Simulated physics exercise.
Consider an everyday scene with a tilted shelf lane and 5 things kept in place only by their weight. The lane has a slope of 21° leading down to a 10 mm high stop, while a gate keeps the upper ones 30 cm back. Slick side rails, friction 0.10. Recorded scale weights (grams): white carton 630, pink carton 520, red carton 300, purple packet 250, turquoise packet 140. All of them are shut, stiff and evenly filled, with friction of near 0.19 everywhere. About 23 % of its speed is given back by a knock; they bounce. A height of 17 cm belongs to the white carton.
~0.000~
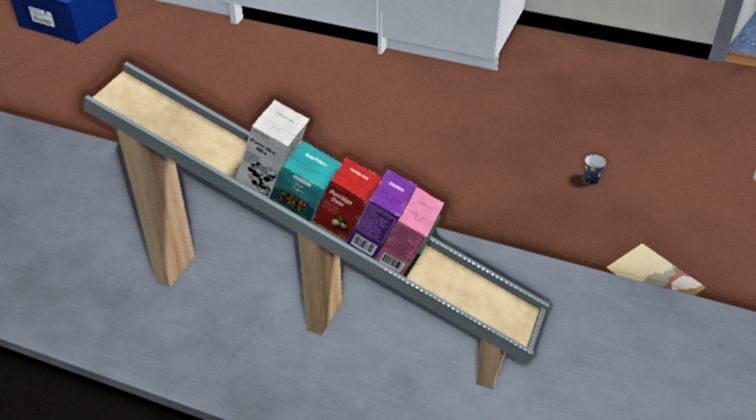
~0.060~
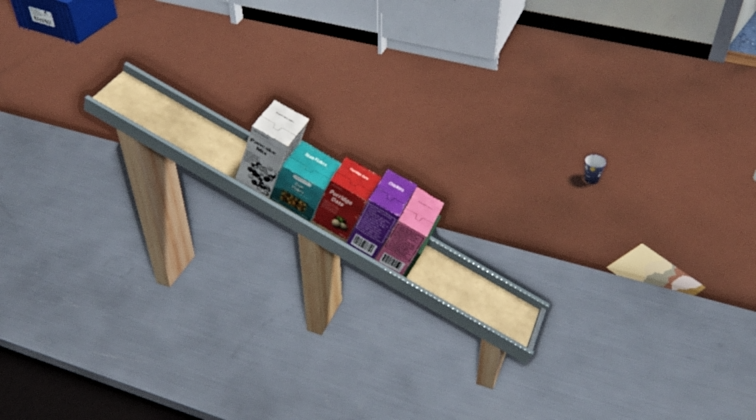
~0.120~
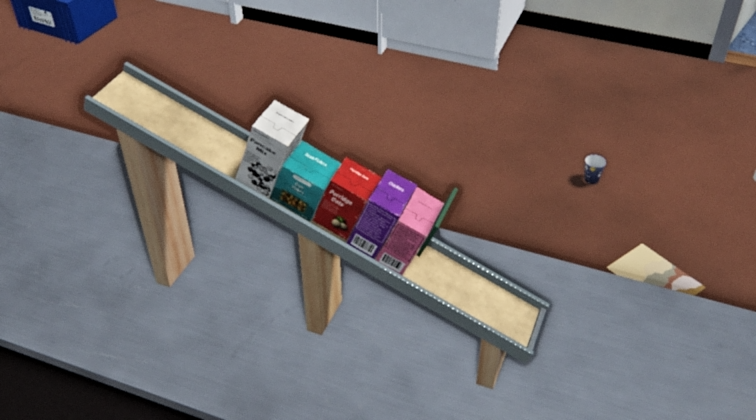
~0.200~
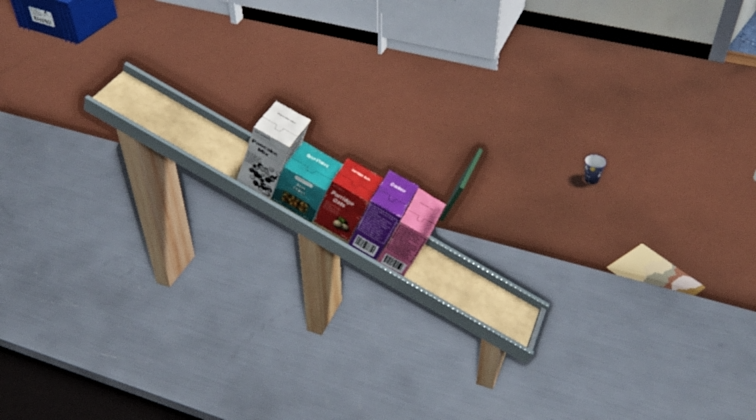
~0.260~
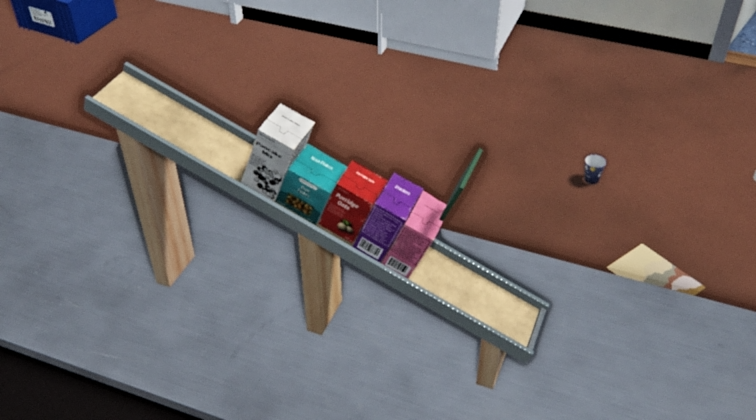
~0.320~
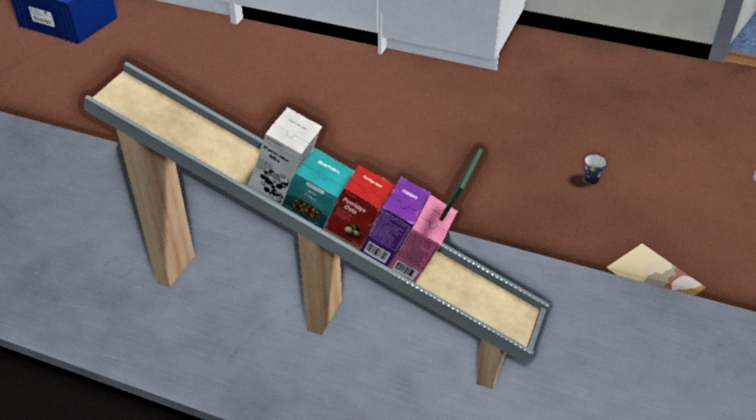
On a sloping lane set on wooden legs along a gray surface, white, turquoise, red, purple and pink cartons stand motionless in a tight row. A thin green bar swings out beside the pink carton at the lower end, and then the whole row slides slightly down to the right together.
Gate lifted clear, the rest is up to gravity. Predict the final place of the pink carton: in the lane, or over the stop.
I expect it to leave the track.
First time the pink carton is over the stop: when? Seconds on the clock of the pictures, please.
Roughly at the 0.9 s mark.
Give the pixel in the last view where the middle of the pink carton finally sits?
In the end it sits at around (566, 368).
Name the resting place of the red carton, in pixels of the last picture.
Near (504, 292).
After 0.52 s, leader 16 cm from the stop; pink carton near (466, 265).
After 0.72 s, pink carton near (538, 306).
After 1.02 s, pink carton now over the stop; white carton 33° off its base; purple packet 10° off its base.
In the end (1.7 s), over the stop, pink carton; the other 4 in the lane. In the last view, pink carton near (566, 368).
